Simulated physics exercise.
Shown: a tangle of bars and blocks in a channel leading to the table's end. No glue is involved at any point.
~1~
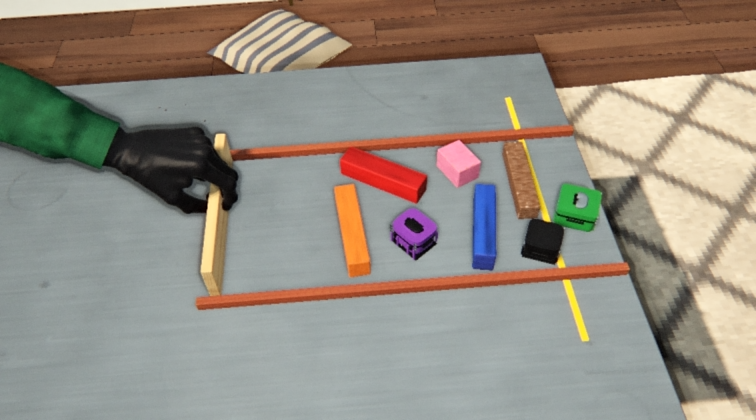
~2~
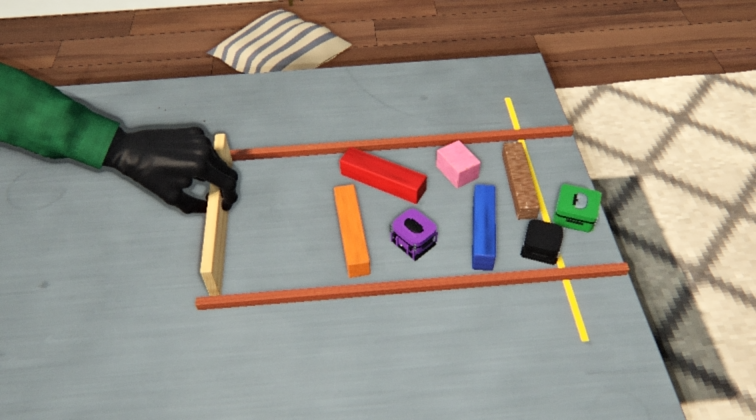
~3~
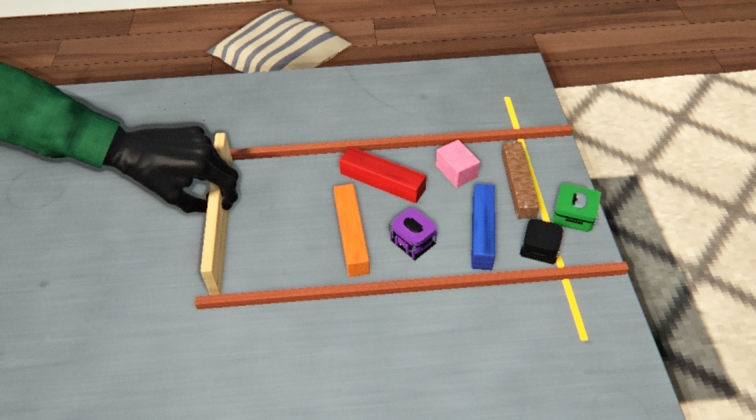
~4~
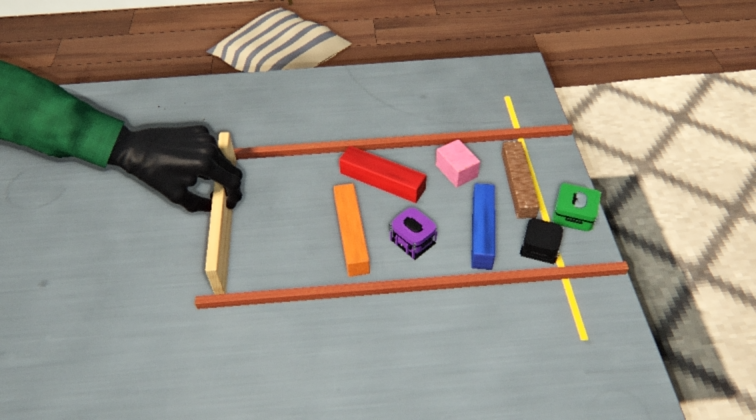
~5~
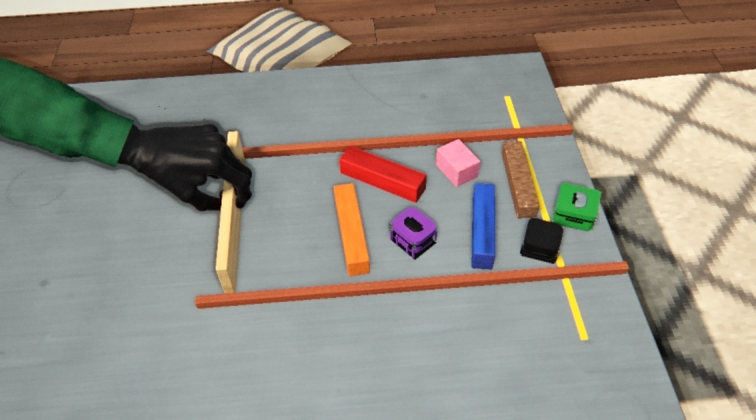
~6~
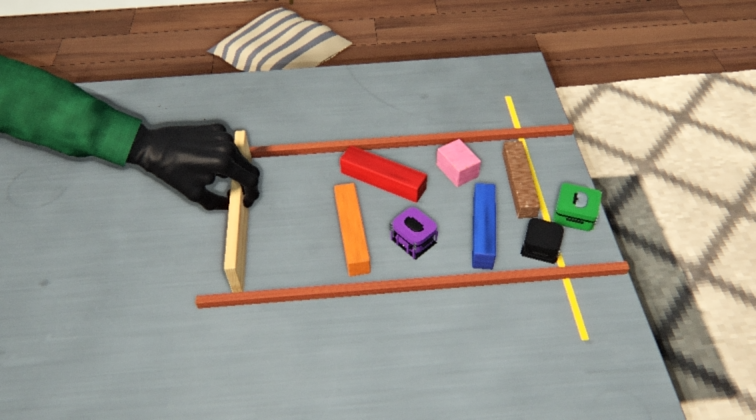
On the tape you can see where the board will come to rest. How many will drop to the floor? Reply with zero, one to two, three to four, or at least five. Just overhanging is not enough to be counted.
It comes to three to four.
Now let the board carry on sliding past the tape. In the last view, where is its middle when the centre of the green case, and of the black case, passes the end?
Near (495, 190), then near (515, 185).
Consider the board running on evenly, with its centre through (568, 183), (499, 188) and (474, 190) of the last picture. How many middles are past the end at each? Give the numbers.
6, 1 and 0.
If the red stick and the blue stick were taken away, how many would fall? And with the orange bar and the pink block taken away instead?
Counts - first: 2; second: 2.
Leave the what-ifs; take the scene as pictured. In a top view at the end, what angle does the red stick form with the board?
I'd say it's about 20° out of line.
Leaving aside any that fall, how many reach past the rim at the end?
So the number is 1.
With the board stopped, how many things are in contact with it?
I count 2 of them.
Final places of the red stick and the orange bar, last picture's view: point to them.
The red stick comes to rest close to (558, 163), while the orange bar rests close to (559, 213).
Soon after, none off yet; green case at rest near (577, 208); black case at rest near (543, 241); brown bar at rest near (520, 178).
Then, none off yet; green case moved about its own width near (611, 209); black case moved well along near (602, 241); brown bar moved a little near (569, 171).
At rest, the number that fall off is three or four; fallen, blue stick, brown bar, black case and green case.
